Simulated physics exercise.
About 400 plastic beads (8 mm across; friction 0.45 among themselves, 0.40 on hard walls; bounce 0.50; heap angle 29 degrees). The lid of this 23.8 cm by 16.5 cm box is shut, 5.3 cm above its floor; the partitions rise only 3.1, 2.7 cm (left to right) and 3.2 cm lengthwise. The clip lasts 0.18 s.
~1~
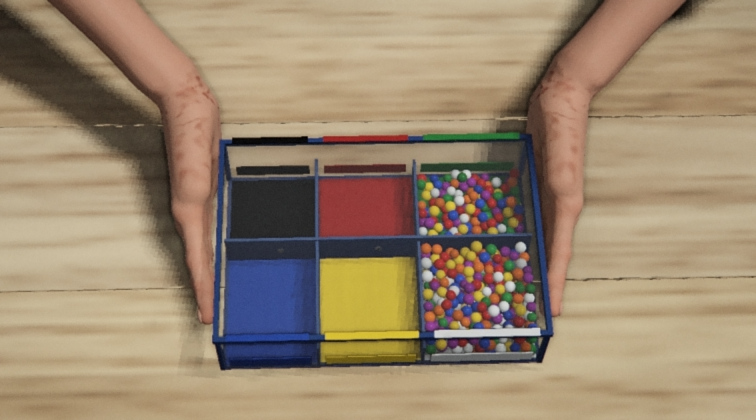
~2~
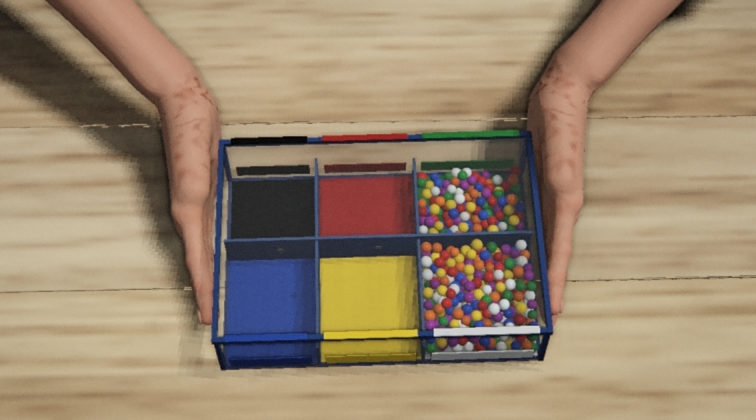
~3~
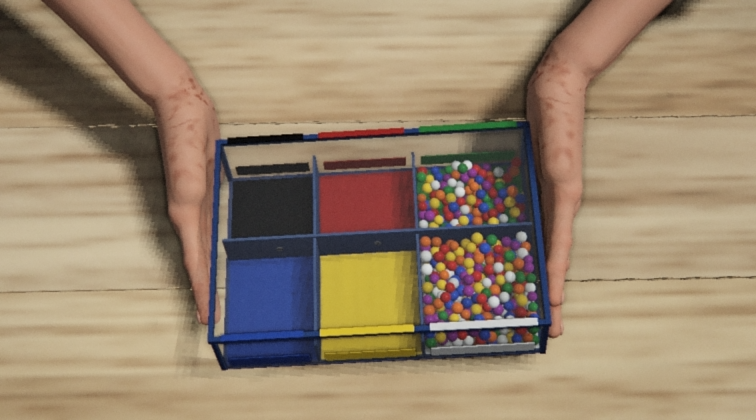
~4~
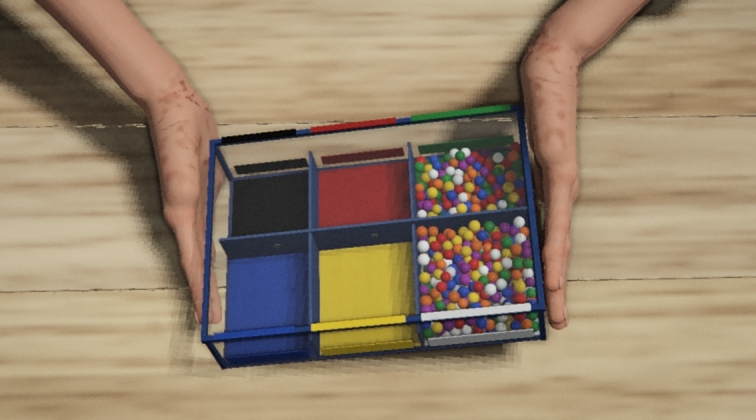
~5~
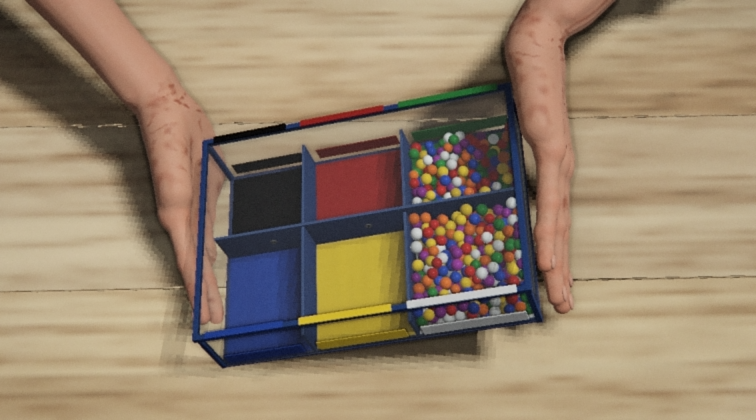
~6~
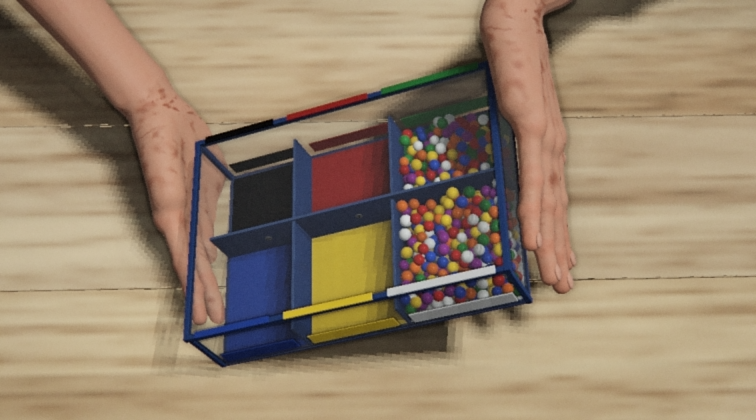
At the start, two hands hold the sides of a clear, six-compartment box lying level on a wooden surface, with colourful beads in the two right-hand compartments. The hands then raise its right side, slowly at first, until the box leans clearly leftward, the beads still in those compartments.
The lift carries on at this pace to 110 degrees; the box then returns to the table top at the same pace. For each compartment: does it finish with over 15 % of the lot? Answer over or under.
Red compartment: Under; blue compartment: Over; green compartment: Under; yellow compartment: Under; white compartment: Under; black compartment: Over.
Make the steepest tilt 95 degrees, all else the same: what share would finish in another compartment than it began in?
Some 95 per cent.
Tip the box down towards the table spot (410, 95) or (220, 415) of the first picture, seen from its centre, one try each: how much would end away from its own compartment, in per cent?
Some 50 and 80 per cent.
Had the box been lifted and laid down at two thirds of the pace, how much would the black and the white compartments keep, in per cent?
Then: Black 45; white 0.
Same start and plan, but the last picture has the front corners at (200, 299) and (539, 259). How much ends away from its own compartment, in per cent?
It would be near 85 per cent.
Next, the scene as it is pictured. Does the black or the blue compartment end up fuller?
The blue compartment.
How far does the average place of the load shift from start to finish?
About 16.0 cm.
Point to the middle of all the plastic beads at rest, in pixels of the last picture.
Near (270, 266).
Then, 0.54 s after the last picture, tilt 109 degrees; red 15 %, blue 15 %, green 10 %, yellow 20 %, white 25 %, black 10 %.
Then, 0.89 s after the last picture, tilt 47 degrees; blue 50 %, yellow 10 %, black 40 %.
Then, 1.34 s after the last picture, tilt 0 degrees; blue 50 %, yellow 10 %, black 40 %.
In the end, red 0 %, blue 50 %, green 0 %, yellow 10 %, white 0 %, black 40 %.
